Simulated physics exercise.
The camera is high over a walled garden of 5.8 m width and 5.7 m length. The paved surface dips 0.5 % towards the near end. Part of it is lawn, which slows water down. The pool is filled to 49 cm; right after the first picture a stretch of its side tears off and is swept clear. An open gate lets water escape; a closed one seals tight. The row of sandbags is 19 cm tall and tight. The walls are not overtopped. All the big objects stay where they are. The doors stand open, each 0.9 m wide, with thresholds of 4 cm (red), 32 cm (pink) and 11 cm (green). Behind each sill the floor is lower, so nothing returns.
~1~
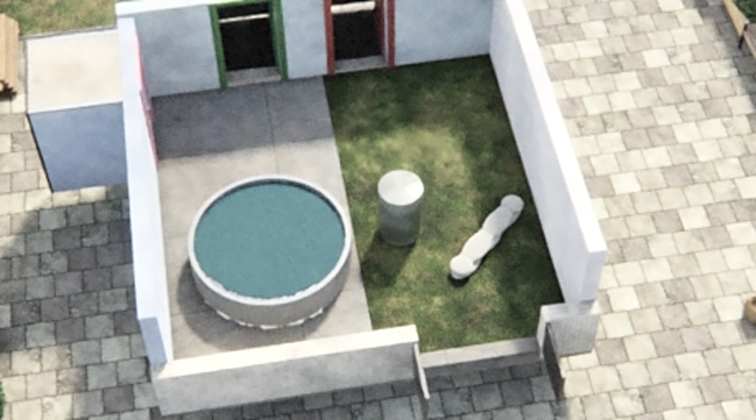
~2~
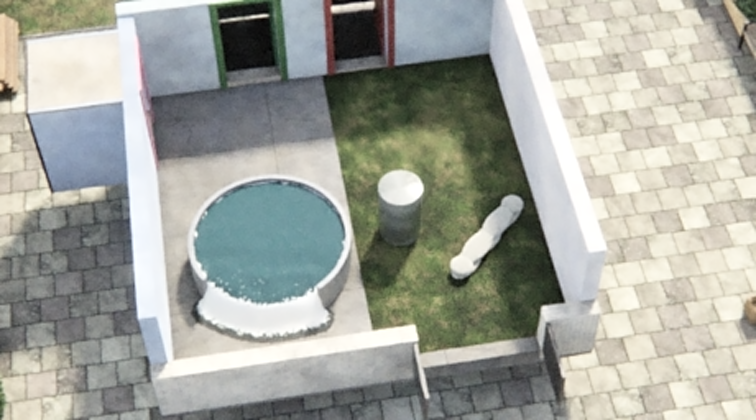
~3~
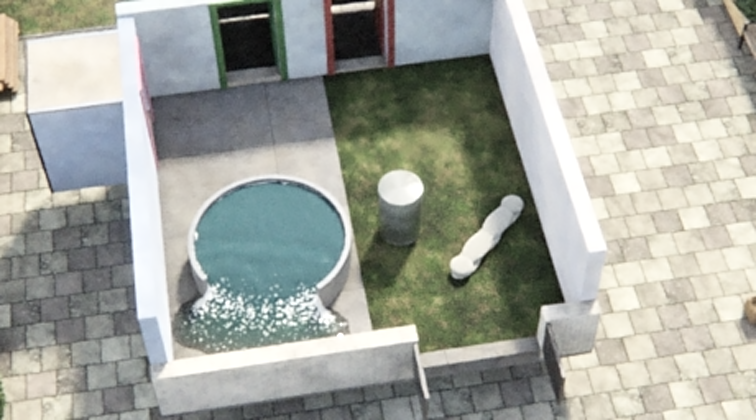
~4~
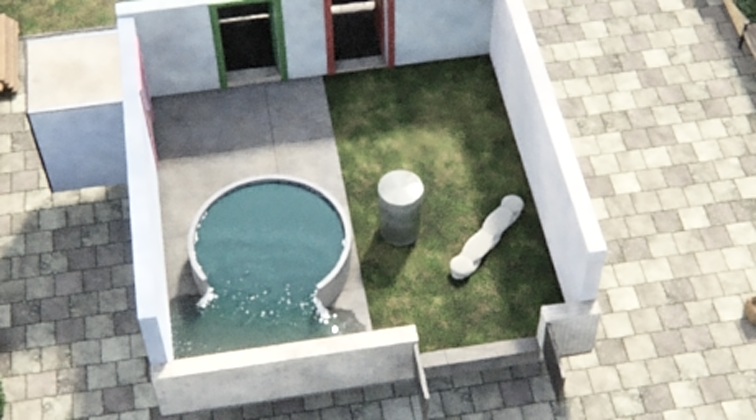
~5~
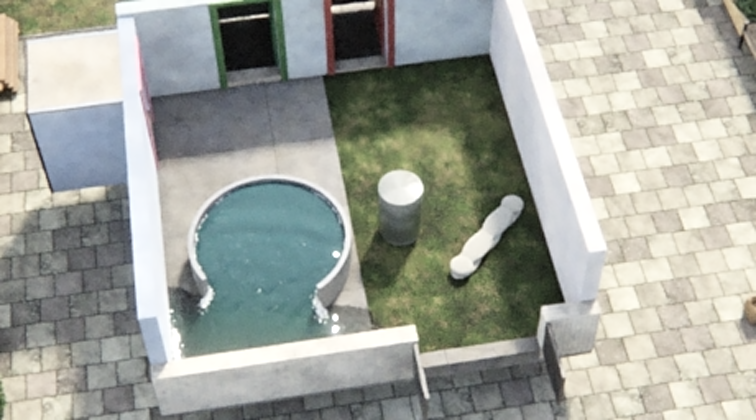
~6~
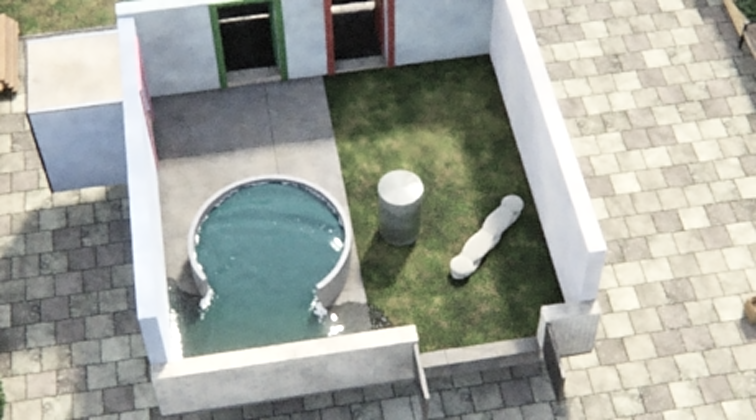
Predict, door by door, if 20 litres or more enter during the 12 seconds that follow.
Door by door: At the red door it keeps below the limit; at the pink door it keeps below the limit; at the green door it stays under the limit.
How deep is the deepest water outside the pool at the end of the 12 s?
Roughly 8 cm.
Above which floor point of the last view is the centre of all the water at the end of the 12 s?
Around (343, 225).
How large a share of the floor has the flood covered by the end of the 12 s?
Near 95 per cent is wet.
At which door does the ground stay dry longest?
Last comes the red one.
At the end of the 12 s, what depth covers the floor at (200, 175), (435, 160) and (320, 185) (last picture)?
Roughly 2, 4 and 4 cm, in turn.
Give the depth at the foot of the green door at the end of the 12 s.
Some 4.0 cm.
A moment later water covers 15 % of the floor and is deepest (44 cm) near (190, 387); red door not reached, pink door not reached, green door not reached.
Soon after water covers 25 % of the floor and is deepest (38 cm) near (177, 389); red door not reached, pink door not reached, green door not reached.
Next water covers 50 % of the floor and is deepest (21 cm) near (177, 389); red door not reached, pink door 5 cm at the sill, 0 L in, green door not reached.
Later on water covers 85 % of the floor and is deepest (18 cm) near (177, 389); red door 4 cm at the sill, 0 L in, pink door 5 cm at the sill, 0 L in, green door 4 cm at the sill, 0 L in.
At the end water covers 95 % of the floor and is deepest (8 cm) near (177, 389); red door 3 cm at the sill, 0 L in, pink door 4 cm at the sill, 0 L in, green door 4 cm at the sill, 0 L in.
